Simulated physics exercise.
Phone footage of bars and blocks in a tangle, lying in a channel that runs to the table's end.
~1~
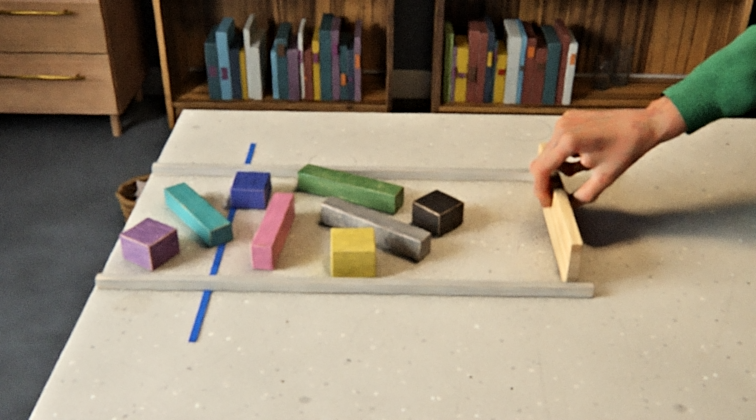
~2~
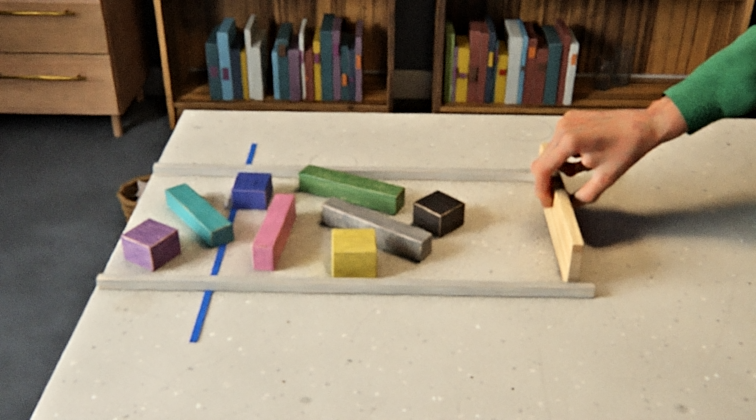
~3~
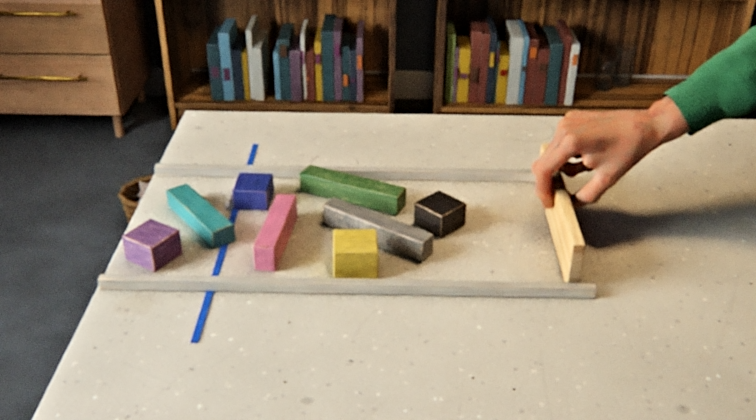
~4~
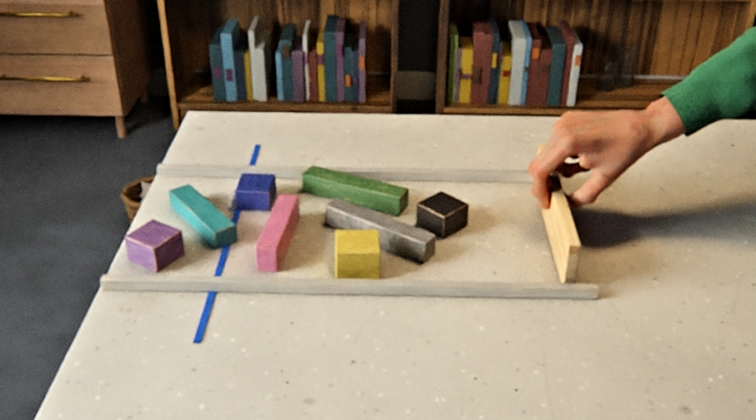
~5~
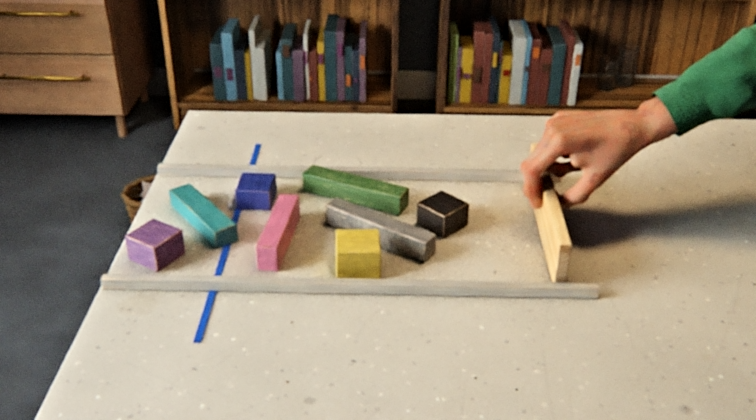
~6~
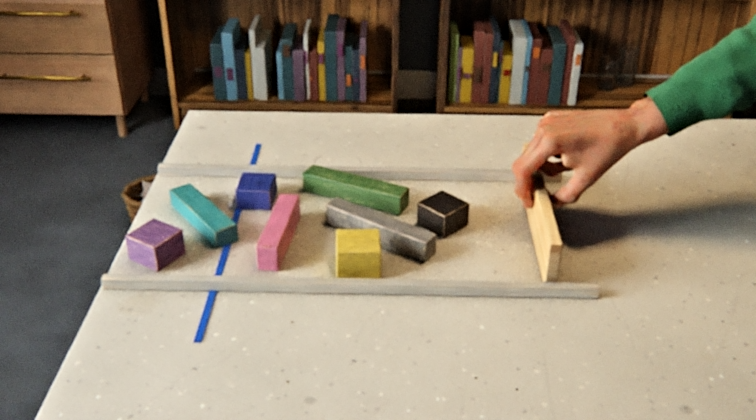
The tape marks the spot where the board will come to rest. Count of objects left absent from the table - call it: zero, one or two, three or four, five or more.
My call is one or two.
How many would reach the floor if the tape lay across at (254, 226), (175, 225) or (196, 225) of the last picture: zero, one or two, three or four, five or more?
Falls: No fall at all; 5 or more; 3 or 4.
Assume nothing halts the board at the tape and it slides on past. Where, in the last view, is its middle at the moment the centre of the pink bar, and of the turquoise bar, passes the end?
For the pink bar, about (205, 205); for the turquoise bar, about (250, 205).
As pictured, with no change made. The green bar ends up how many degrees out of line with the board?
It works out to near 70°.
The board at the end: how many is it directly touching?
It's 4 of them.
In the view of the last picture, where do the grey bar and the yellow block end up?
Final positions: Near (188, 217); near (190, 253).
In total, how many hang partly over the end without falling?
3, I think.
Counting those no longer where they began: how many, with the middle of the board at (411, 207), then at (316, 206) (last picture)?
3 by the first point, 7 by the second.
Soon after, none off yet; purple block at rest near (156, 245); turquoise bar at rest near (203, 214); blue block at rest near (257, 191).
After that, none off yet; purple block at rest near (156, 245); turquoise bar at rest near (201, 214); blue block displaced about its own width near (229, 190).
In the end, the number that fall off is one or two; gone, turquoise bar.
